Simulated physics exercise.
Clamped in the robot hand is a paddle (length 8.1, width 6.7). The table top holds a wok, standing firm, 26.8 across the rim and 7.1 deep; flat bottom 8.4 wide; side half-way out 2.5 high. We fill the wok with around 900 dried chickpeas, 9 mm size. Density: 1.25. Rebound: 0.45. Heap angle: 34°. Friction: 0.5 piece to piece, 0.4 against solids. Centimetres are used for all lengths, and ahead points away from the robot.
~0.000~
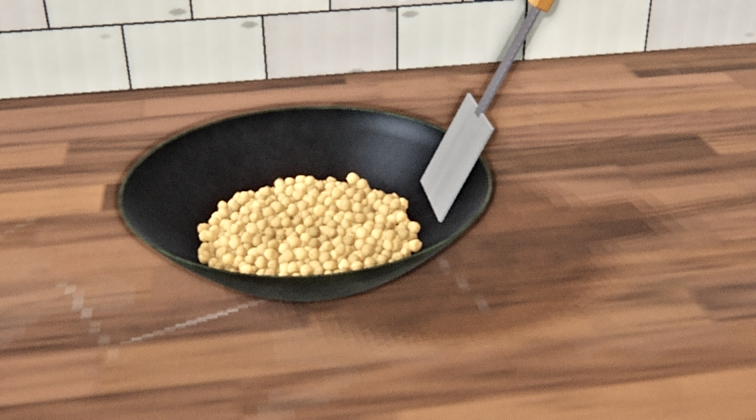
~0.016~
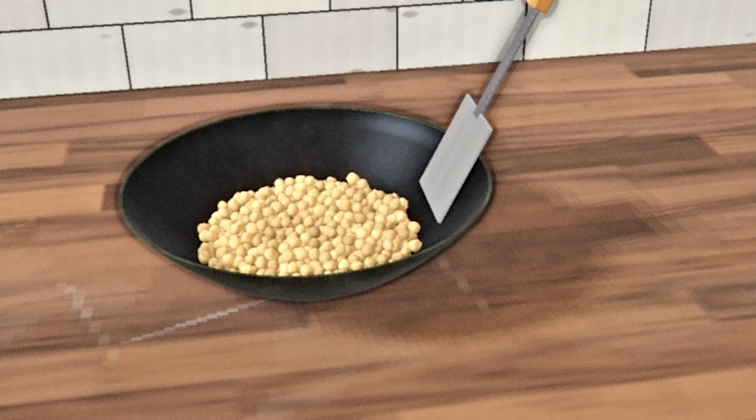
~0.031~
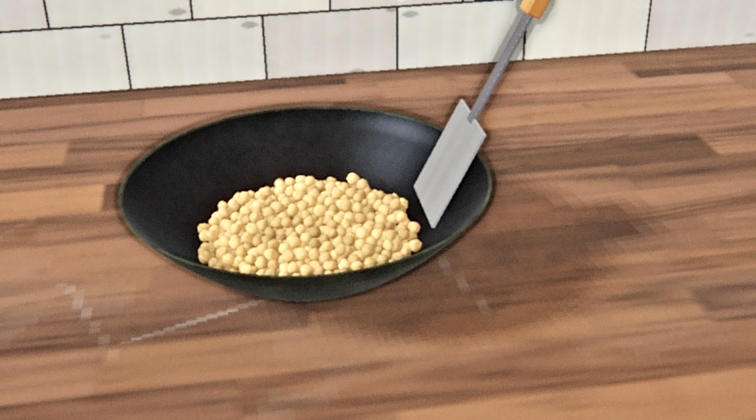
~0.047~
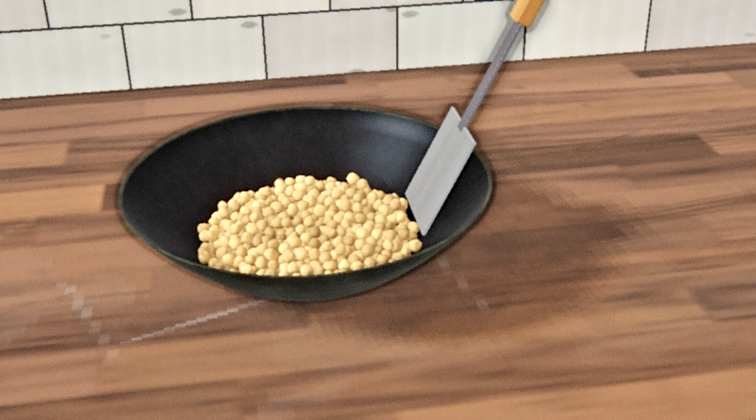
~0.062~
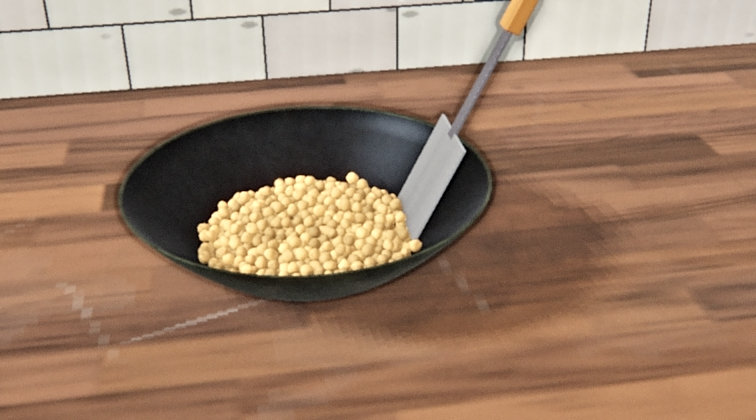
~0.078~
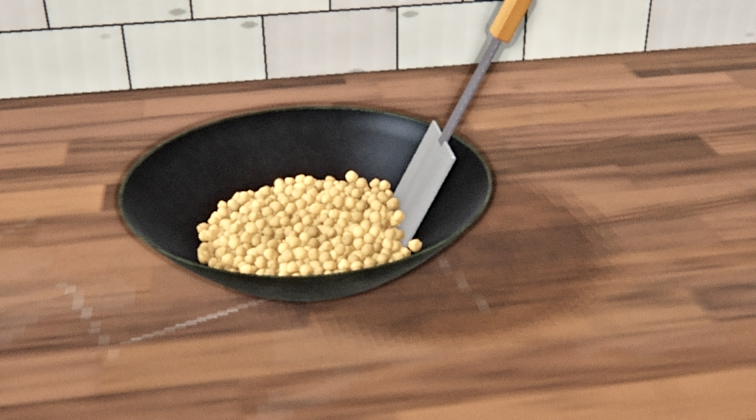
A paddle slides down and left into the edge of the chickpeas in a wok.
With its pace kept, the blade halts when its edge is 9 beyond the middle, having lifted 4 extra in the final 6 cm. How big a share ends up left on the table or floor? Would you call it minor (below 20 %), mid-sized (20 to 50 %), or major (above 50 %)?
I would call it minor.
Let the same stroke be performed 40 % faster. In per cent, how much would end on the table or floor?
Approx. 25 per cent.
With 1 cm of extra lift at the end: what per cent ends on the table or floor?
Roughly 20 percent of it.
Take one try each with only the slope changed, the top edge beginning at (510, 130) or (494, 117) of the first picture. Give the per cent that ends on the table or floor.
I'd say near 15 per cent for the first and near 15 per cent for the second.
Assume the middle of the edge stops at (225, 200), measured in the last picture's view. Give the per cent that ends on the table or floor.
0 %, roughly.
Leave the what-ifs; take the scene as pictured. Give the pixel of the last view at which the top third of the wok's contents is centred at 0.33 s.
I'd say close to (195, 199).
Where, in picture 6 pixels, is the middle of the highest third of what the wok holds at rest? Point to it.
Somewhere near (196, 221) in the last picture.
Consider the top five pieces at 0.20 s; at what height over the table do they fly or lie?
Around 5 cm above the table.
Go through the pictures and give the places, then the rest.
The first picture shows the paddle top edge at (480, 110), sloping 63°; upper third of the load around (310, 223), from x 205 to 415, top at y 180; 900 in the wok.
The second picture shows the paddle top edge at (479, 111), sloping 63°; upper third of the load around (310, 223), from x 205 to 415, top at y 180.
The third picture shows the paddle top edge at (473, 116), sloping 63°; upper third of the load around (310, 223), from x 205 to 415, top at y 180.
The fourth picture shows the paddle top edge at (464, 124), sloping 63°; upper third of the load around (310, 223), from x 205 to 415, top at y 180.
The fifth picture shows the paddle top edge at (454, 132), sloping 63°; upper third of the load around (310, 222), from x 205 to 415, top at y 180.
The sixth picture shows the paddle top edge at (444, 139), sloping 63°; upper third of the load around (310, 221), from x 205 to 415, top at y 180; 900 in the wok.
After 0.20 s, sloping 63°, highest piece 5 above the table; 900 in the wok.
After 0.33 s, sloping 63°, highest piece 8 above the table; 900 in the wok.
After 0.59 s, sloping 63°, highest piece 8 above the table; 770 in the wok, 124 on the table or floor, 6 on the blade or in flight.
After 1.64 s, sloping 63°, highest piece 7 above the table; 770 in the wok, 130 on the table or floor.
In the end, 770 in the wok, 130 on the table or floor. That is 14 % on the table or floor.
